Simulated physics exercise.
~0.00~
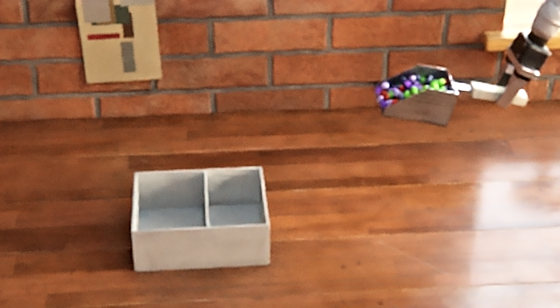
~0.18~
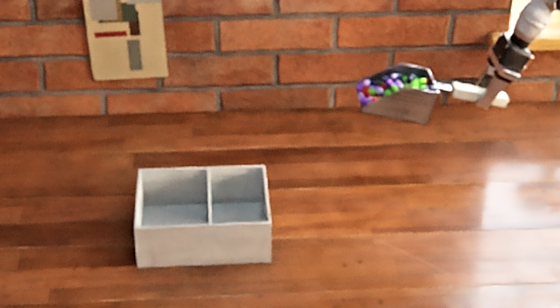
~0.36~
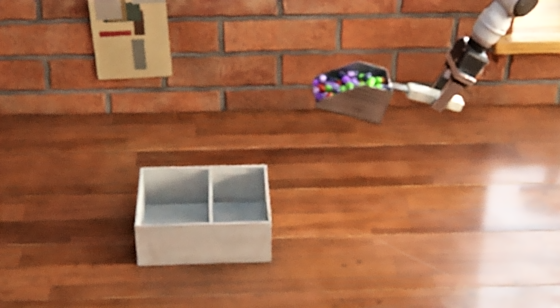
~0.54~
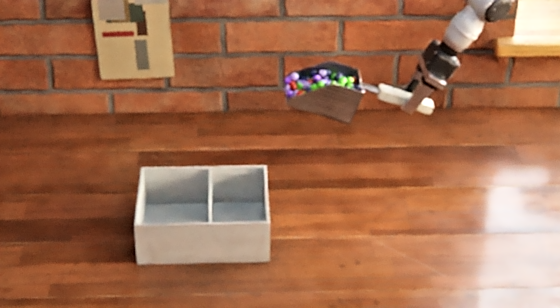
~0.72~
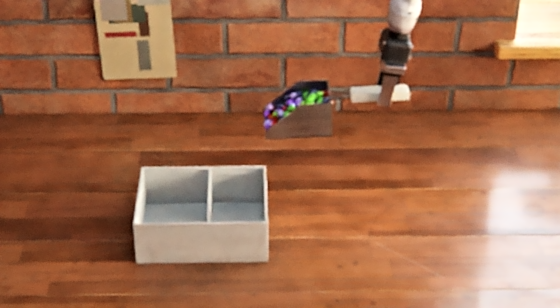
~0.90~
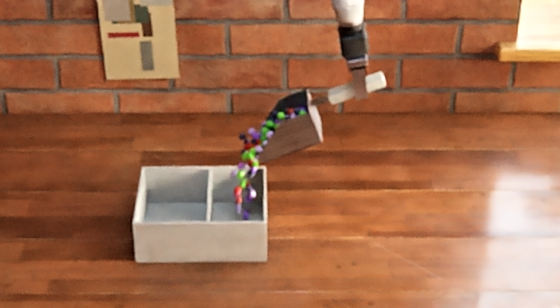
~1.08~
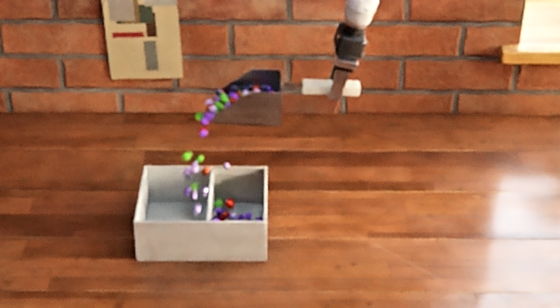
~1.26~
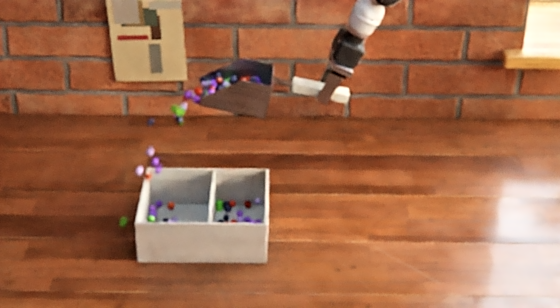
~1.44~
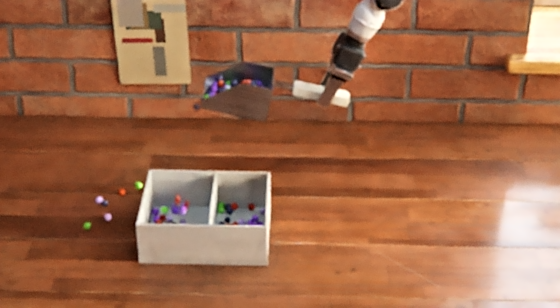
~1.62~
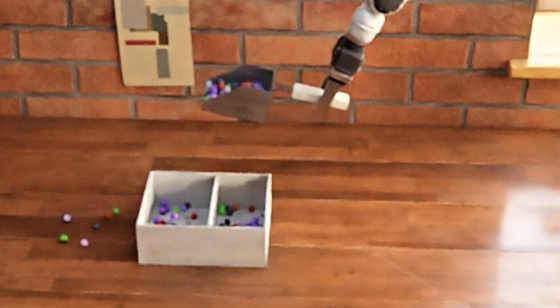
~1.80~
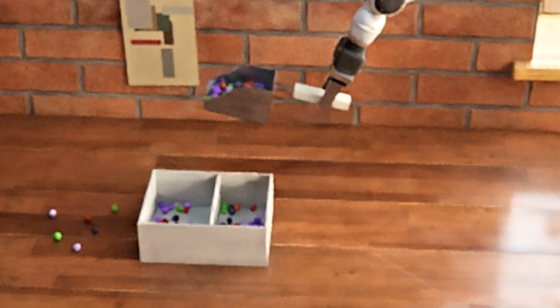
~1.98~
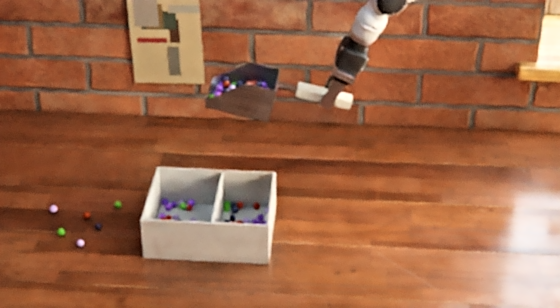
The clip opens with a robot arm holding a dark, open-fronted scoop of small, round, colourful sweets before a brick wall, with an empty two-part box on a wooden surface. The arm carries the scoop left towards the box, then lowers it and tips it forward. Sweets stream into the right-hand part. As the scoop moves further left and tilts back, more fall into the left-hand part, and a few drop past the box's left edge. The arm then stops, with many sweets still in the scoop, others in both parts, and a few scattered on the surface.
